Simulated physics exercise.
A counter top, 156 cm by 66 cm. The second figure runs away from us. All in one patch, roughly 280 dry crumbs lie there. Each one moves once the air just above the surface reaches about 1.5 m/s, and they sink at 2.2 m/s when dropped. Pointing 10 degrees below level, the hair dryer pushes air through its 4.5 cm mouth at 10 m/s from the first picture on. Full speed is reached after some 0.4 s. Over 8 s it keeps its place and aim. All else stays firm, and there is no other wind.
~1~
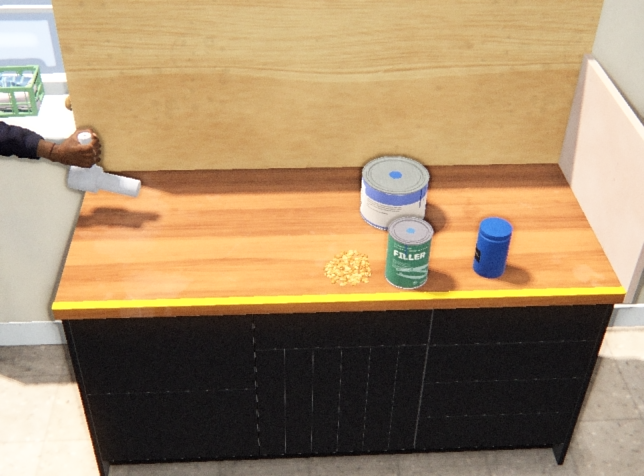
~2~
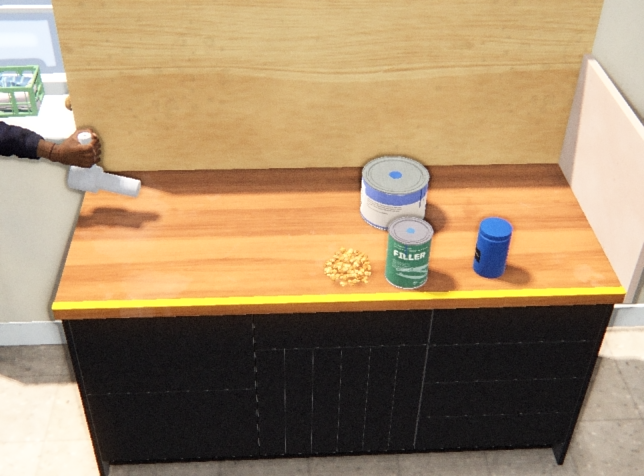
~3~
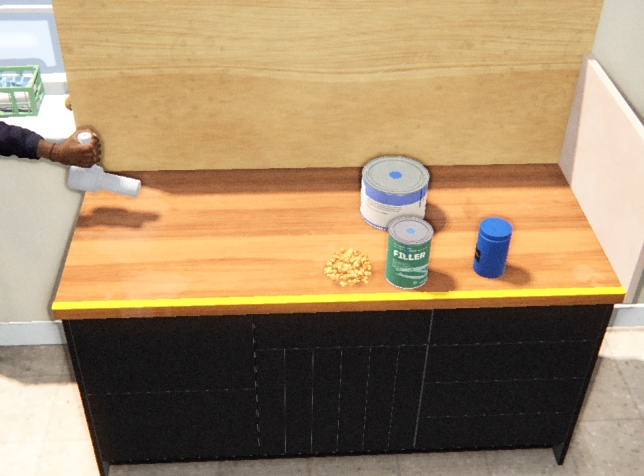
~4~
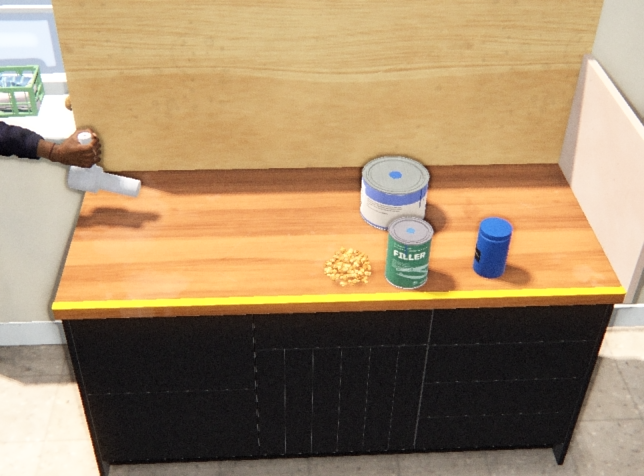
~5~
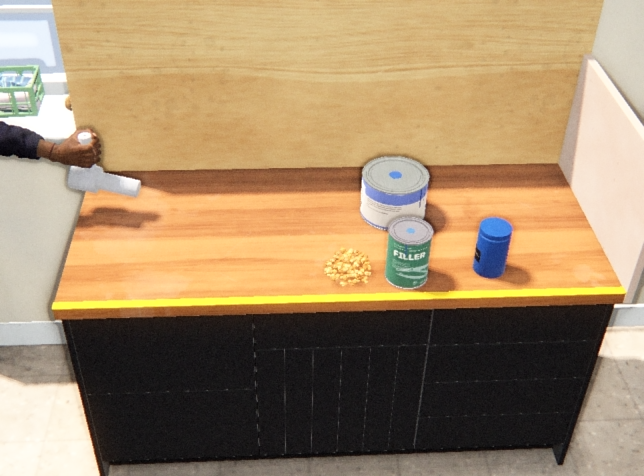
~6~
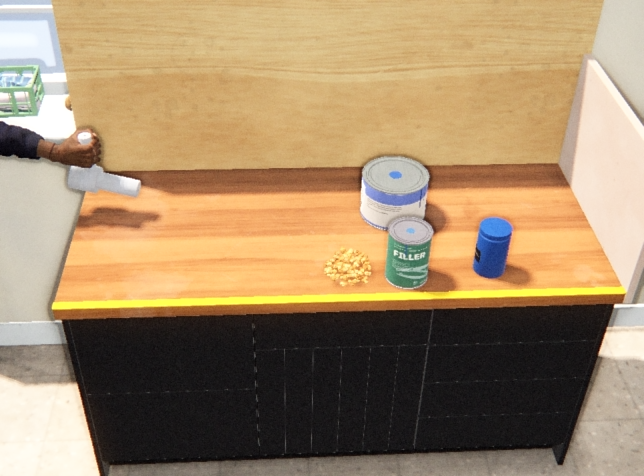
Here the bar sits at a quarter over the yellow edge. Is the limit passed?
Answer: Yes.
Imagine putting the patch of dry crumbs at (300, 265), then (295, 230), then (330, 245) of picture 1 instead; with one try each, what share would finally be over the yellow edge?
Roughly 50 %, then 40 %, then 50 %.
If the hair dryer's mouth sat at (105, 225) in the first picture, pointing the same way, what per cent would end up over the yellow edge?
My estimate is close to 70 percent.
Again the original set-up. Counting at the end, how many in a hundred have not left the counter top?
Share at the end: Around 30 %.
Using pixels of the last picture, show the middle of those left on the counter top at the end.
Centre point: About (388, 290).
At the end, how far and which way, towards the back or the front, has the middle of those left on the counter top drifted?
It has moved to the near edge by around 10 cm.
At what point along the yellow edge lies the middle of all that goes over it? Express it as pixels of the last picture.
At roughly pixel (387, 300).
Then, 1.2 s after the last picture the count stands so, 55 % are over the yellow edge; the middle of those still in play is near (387, 286).
Then, 2.2 s after the last picture the count stands so, 64 % are over the yellow edge; the middle of those still in play is near (387, 286).
Then, 4.0 s after the last picture the count stands so, 68 % are over the yellow edge; the middle of those still in play is near (388, 290).
Then, 7.6 s after the last picture, at the end, 72 % are over the yellow edge; the middle of those still in play is near (388, 290).
